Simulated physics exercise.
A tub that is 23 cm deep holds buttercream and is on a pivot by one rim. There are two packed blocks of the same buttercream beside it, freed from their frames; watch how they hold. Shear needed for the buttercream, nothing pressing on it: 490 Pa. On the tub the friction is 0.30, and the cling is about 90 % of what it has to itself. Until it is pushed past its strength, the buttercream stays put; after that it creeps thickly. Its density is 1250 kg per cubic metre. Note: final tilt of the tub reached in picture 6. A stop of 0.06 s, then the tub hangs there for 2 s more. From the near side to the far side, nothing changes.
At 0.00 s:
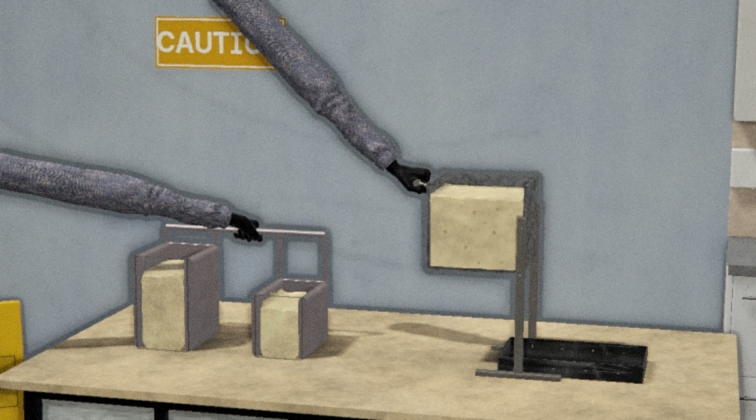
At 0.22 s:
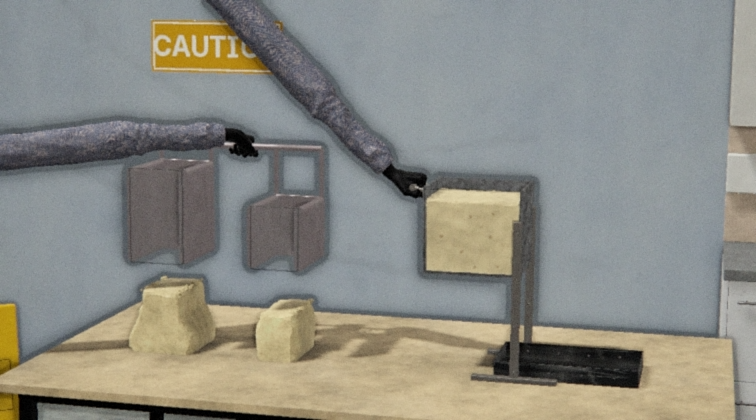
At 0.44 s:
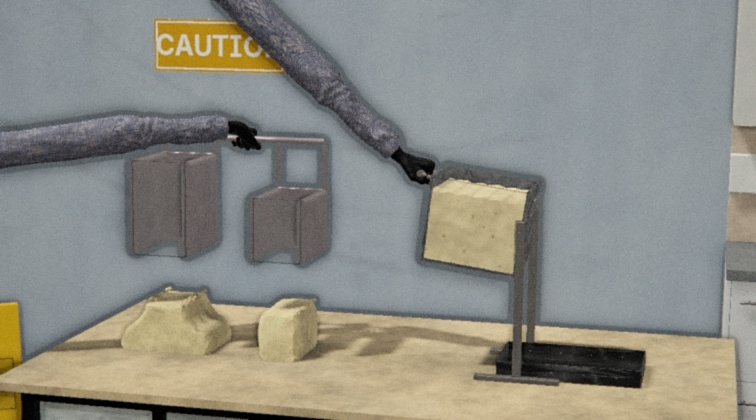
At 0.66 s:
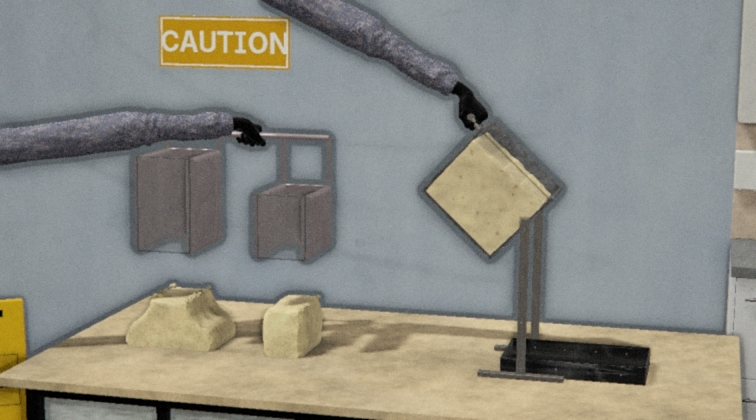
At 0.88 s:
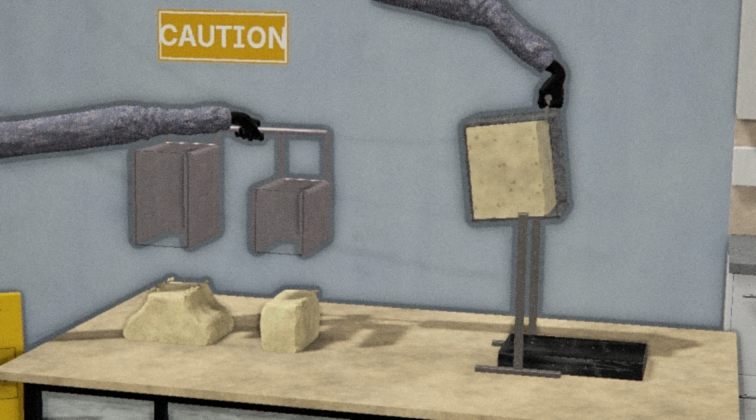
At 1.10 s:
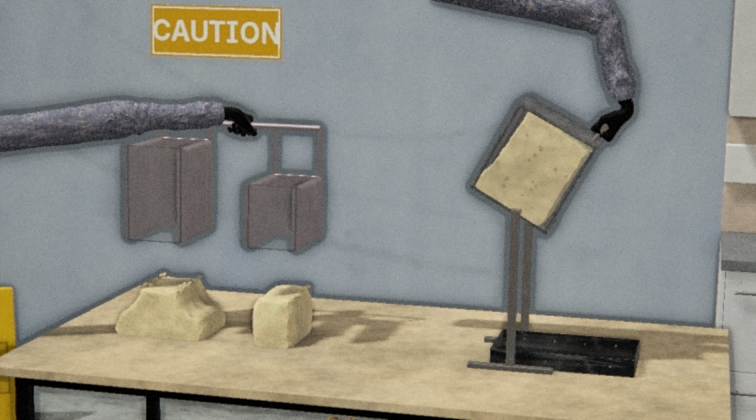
Two grey-sleeved arms with black gloves reach over a tan-topped workbench, seen from the front and slightly above, before a blue-grey wall with a yellow caution sign. Two pale buttercream blocks in grey casings sit left of a filled tub on a stand by a black tray. One hand lifts the casings, the left block slumps, then the other swings the tub clockwise past upright as the view barely shifts.
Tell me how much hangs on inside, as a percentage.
Near 0 %.
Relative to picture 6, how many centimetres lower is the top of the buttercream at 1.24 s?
About 12 cm.
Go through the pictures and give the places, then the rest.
In the first picture, handle-side rim at (430, 184), tilt 0 degrees; highest point of the buttercream at (436, 195); test blocks 24 cm, 15 cm high (left to right).
In the second picture, handle-side rim at (426, 188), tilt 0 degrees; highest point of the buttercream at (432, 200); test blocks 19 cm, 15 cm high (left to right).
In the third picture, handle-side rim at (434, 176), tilt 7 degrees; highest point of the buttercream at (439, 190); test blocks 15 cm, 15 cm high (left to right).
In the fourth picture, handle-side rim at (482, 131), tilt 43 degrees; highest point of the buttercream at (477, 144); test blocks 15 cm, 15 cm high (left to right).
In the fifth picture, handle-side rim at (550, 120), tilt 83 degrees; highest point of the buttercream at (531, 123); test blocks 15 cm, 15 cm high (left to right).
In the sixth picture, handle-side rim at (596, 150), tilt 118 degrees; highest point of the buttercream at (532, 115); test blocks 15 cm, 15 cm high (left to right).
By 1.24 s, the tub is at 118 degrees and holds 59 %.
By 1.41 s, the tub is at 118 degrees and holds 16 %.
By 1.58 s, the tub is at 118 degrees and holds 0 %.
By 1.75 s, the tub is at 118 degrees and holds 0 %.
By 3.10 s, at the end, the tub is at 118 degrees and holds 0 %.
